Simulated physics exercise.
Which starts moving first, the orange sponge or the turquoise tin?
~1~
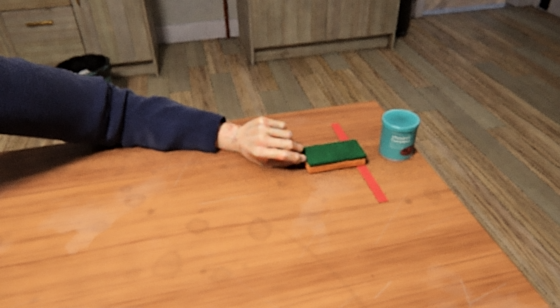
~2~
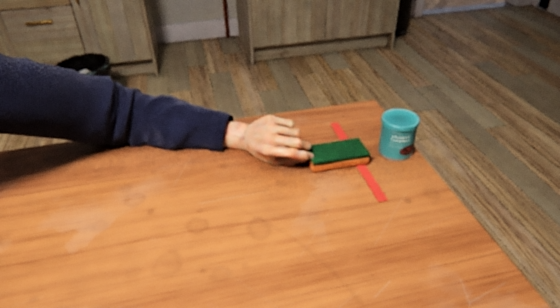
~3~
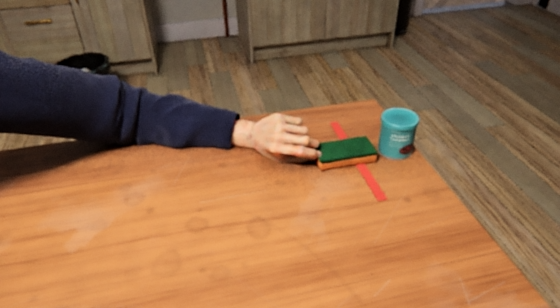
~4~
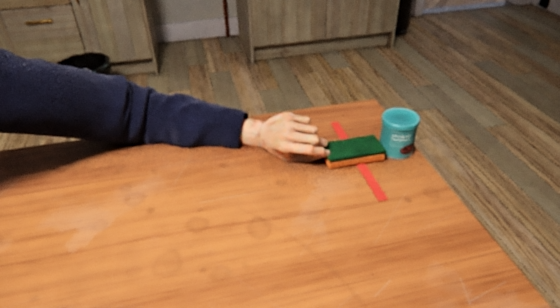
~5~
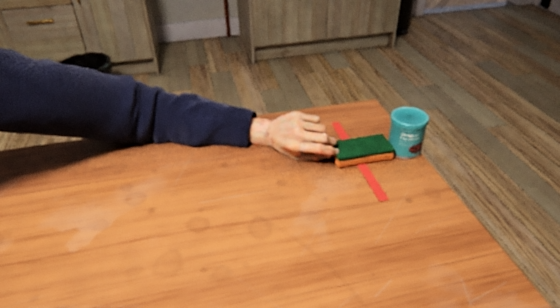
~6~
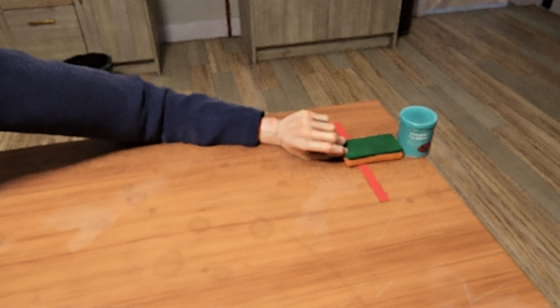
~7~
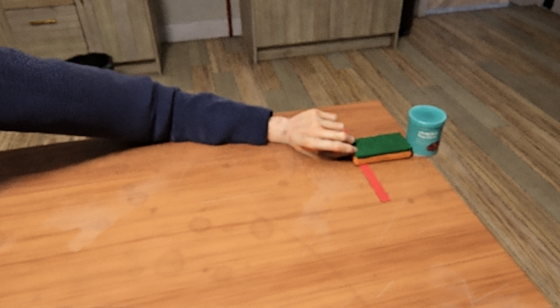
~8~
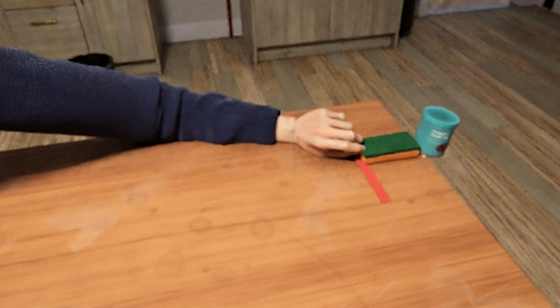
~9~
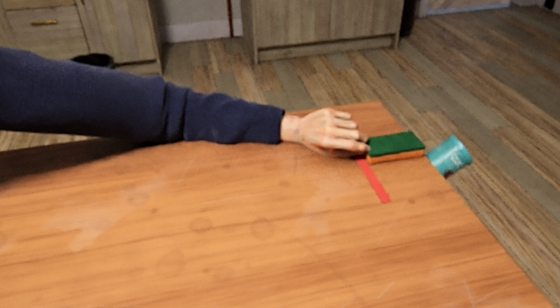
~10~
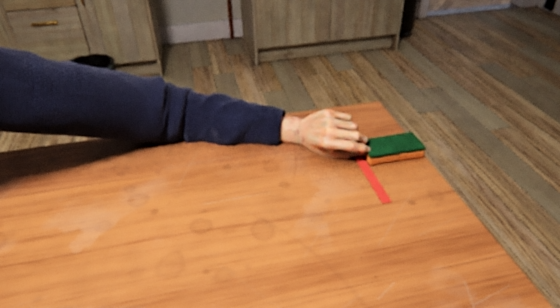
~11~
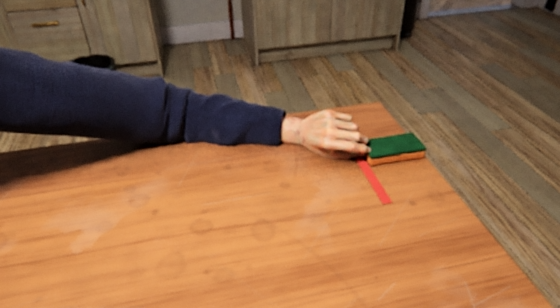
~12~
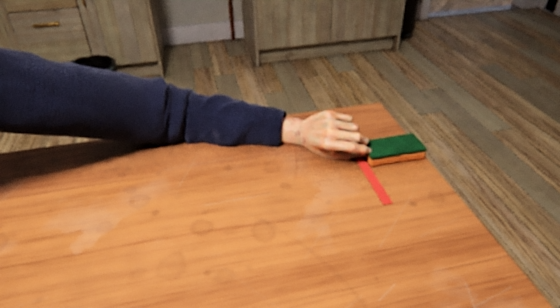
The orange sponge moves first, slid to the right by the hand. The turquoise tin stays still at first and only starts moving later, ahead of the sponge.
